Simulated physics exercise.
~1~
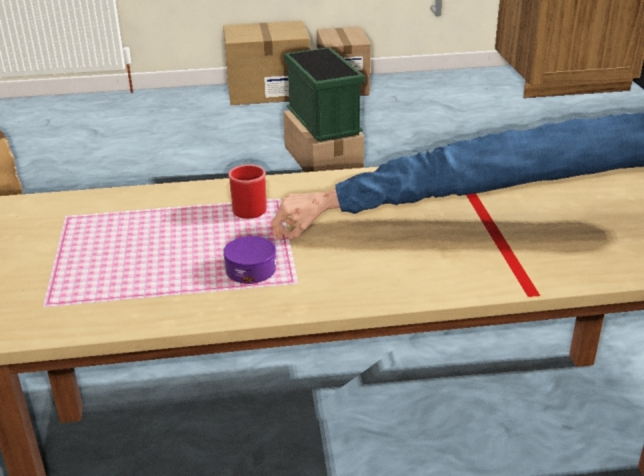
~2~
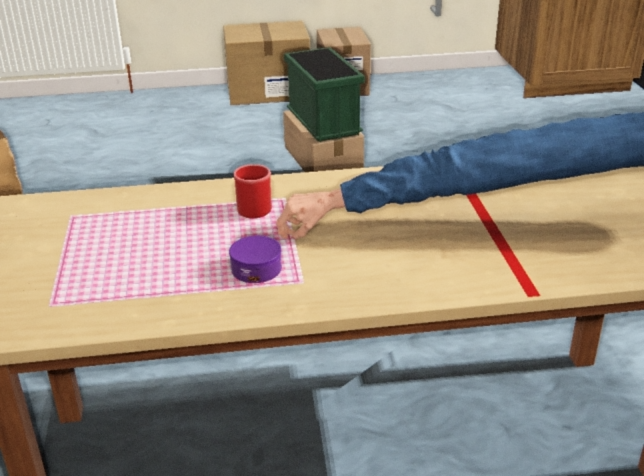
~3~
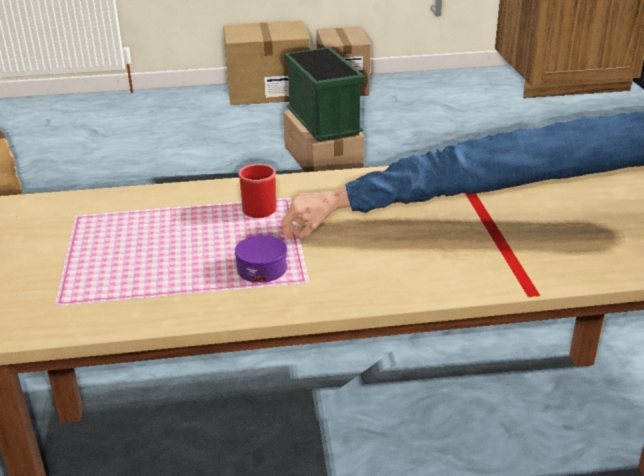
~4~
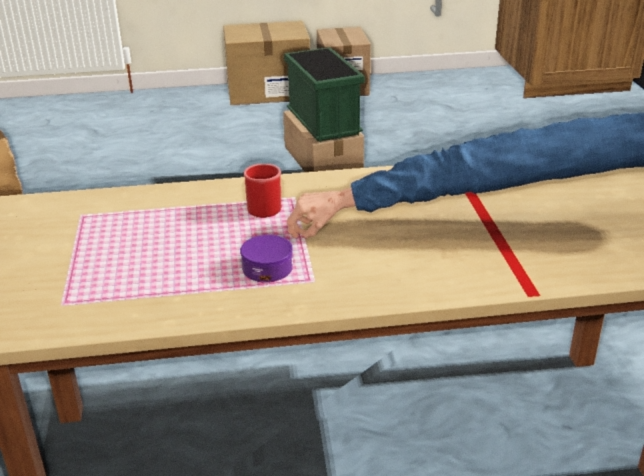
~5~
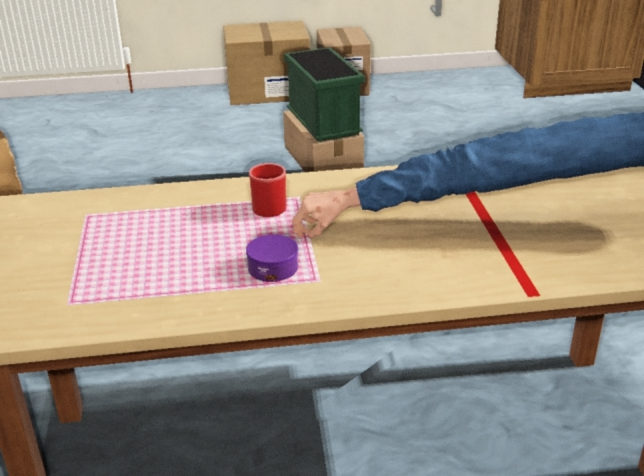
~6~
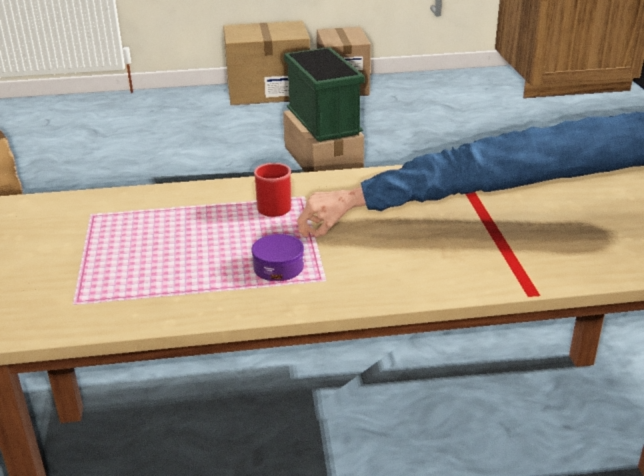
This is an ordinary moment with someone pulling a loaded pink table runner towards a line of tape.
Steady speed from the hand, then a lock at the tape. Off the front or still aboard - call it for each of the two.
Red mug: Still aboard, purple tub: Still aboard.
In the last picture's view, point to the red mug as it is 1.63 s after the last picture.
Close to (432, 178).
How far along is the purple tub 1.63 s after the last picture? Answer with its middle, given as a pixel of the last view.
Close to pixel (455, 242).
Then, 1.63 s on from there, hem short of the tape; red mug on the cloth near (432, 178); purple tub on the cloth near (455, 242).
Then, 1.74 s on from there, hem at the tape; red mug on the cloth near (439, 177); purple tub on the cloth near (463, 241).
In the end, hem at the tape; red mug on the cloth near (440, 177); purple tub on the cloth near (463, 241). The red mug remains aboard and the purple tub keeps its seat.
